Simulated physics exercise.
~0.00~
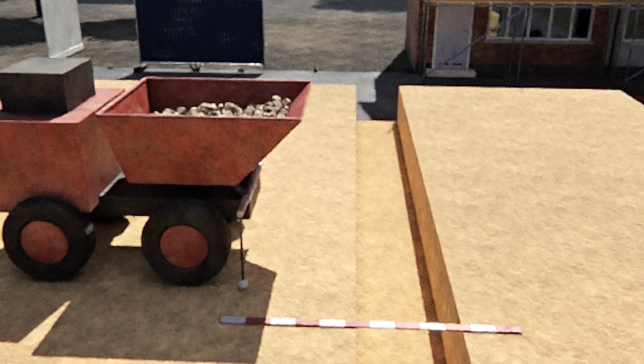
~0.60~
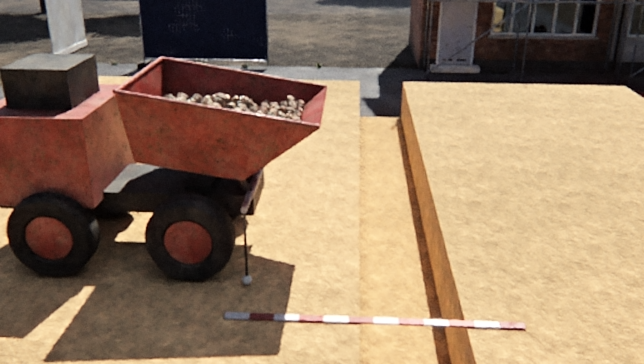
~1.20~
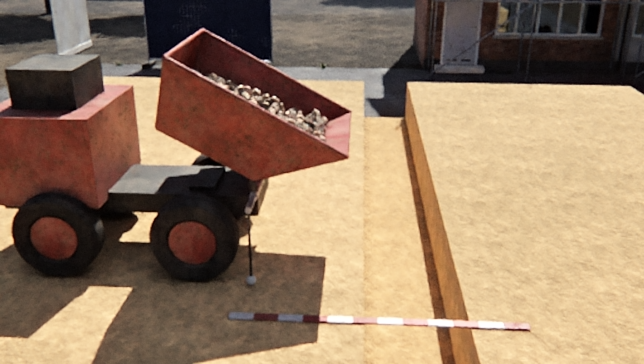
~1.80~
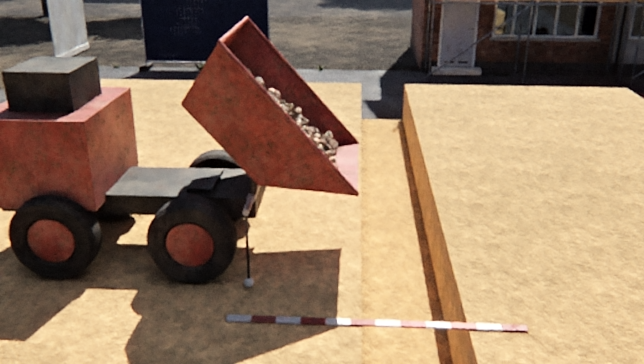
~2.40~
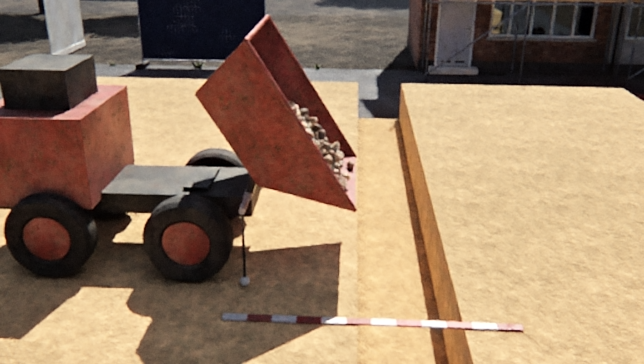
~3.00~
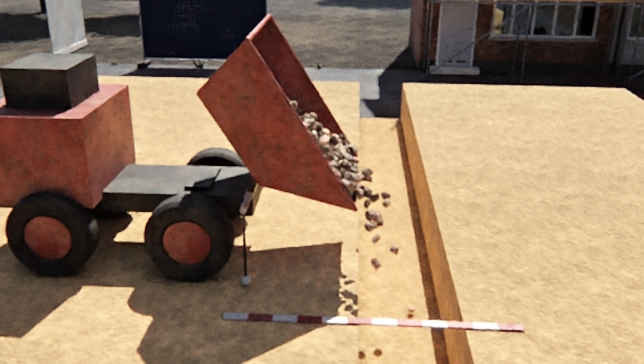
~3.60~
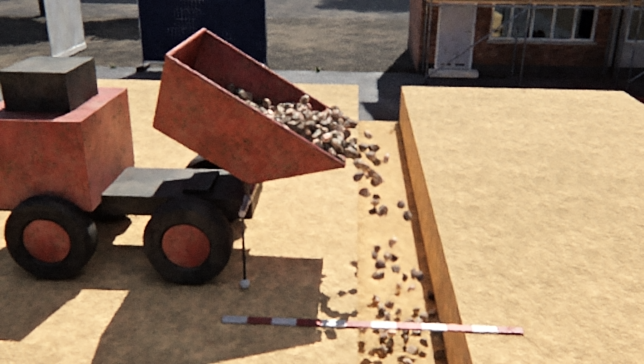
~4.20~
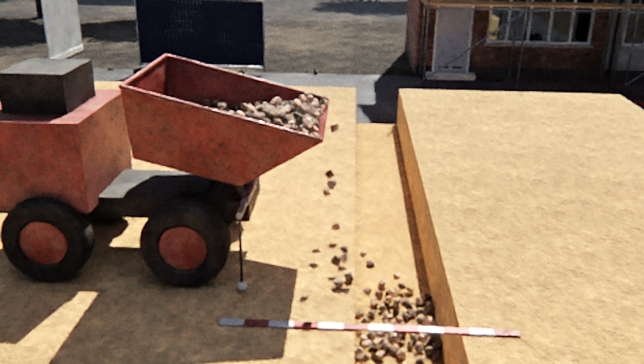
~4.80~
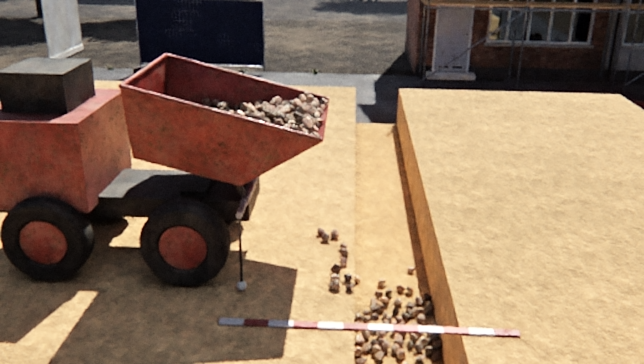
Red dumper tipping its skip steeply, spilling some stones into the trench, then lowering it partway with most still inside.
